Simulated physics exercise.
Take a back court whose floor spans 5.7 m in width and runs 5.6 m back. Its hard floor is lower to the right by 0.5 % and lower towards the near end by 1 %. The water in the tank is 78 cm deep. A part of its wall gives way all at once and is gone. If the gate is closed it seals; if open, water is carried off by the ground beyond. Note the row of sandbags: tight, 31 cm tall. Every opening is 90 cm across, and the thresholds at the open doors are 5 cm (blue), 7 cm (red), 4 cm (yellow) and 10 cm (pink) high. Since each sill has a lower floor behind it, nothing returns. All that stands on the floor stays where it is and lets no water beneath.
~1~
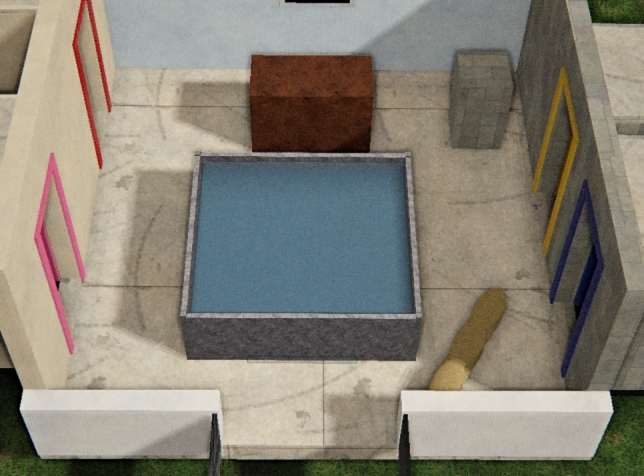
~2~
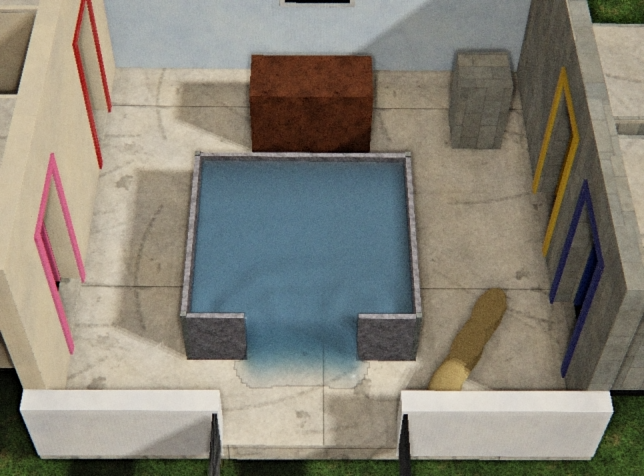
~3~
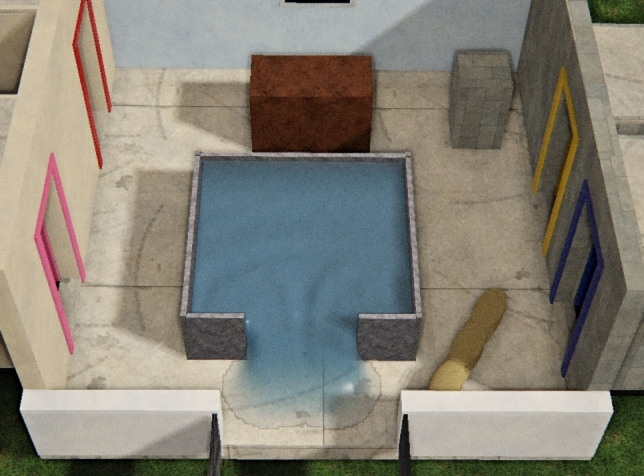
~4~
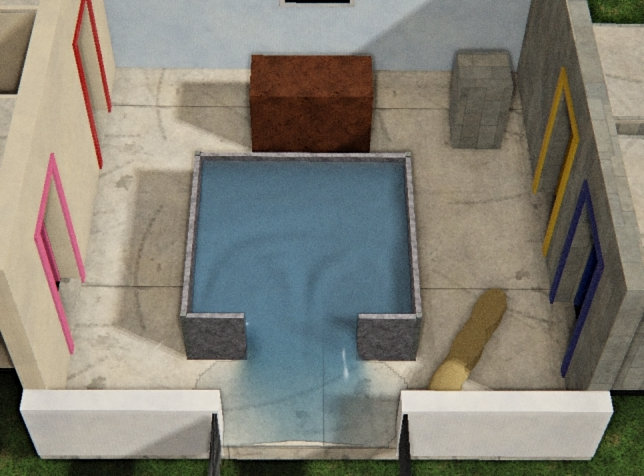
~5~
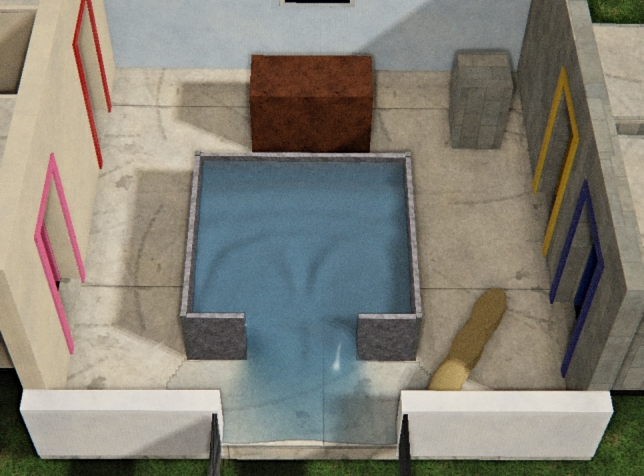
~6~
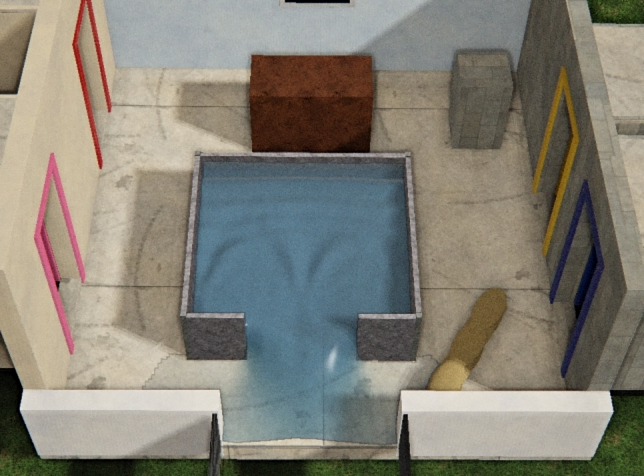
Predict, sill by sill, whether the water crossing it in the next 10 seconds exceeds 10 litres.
One by one: For the blue door I'd say within the limit. For the red door I'd say within the limit. For the yellow door I'd say within the limit. For the pink door I'd say within the limit.
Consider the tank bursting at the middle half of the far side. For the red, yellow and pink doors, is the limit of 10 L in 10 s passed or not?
Then red would come out on the high side, yellow on the high side and pink on the low side.
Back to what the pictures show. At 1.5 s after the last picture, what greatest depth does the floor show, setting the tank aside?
About 37 cm at most.
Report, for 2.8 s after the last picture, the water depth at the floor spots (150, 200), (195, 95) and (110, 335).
About 1, 0 and 4 cm respectively.
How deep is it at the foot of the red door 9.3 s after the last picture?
About 1.0 cm.
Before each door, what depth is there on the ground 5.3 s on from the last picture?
In cm: Blue 2, red 1, yellow 1, pink 3.
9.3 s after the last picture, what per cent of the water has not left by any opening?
Close to 22 in a hundred remains.
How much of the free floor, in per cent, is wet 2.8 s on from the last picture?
Around 25 per cent.
Then, 0.7 s after the last picture water covers 15 % of the floor and is deepest (47 cm) near (307, 368); blue door not reached, red door not reached, yellow door not reached, pink door not reached.
Then, 1.5 s after the last picture water covers 20 % of the floor and is deepest (37 cm) near (307, 368); blue door 2 cm at the sill, 0 L in, red door not reached, yellow door not reached, pink door 3 cm at the sill, 0 L in.
Then, 2.8 s after the last picture water covers 25 % of the floor and is deepest (28 cm) near (307, 368); blue door 3 cm at the sill, 0 L in, red door not reached, yellow door not reached, pink door 4 cm at the sill, 0 L in.
Then, 5.3 s after the last picture water covers 40 % of the floor and is deepest (17 cm) near (307, 368); blue door 2 cm at the sill, 0 L in, red door 1 cm at the sill, 0 L in, yellow door 1 cm at the sill, 0 L in, pink door 3 cm at the sill, 0 L in.
Then, 9.3 s after the last picture water covers 45 % of the floor and is deepest (10 cm) near (292, 368); blue door 2 cm at the sill, 0 L in, red door 1 cm at the sill, 0 L in, yellow door 1 cm at the sill, 0 L in, pink door 1 cm at the sill, 0 L in.
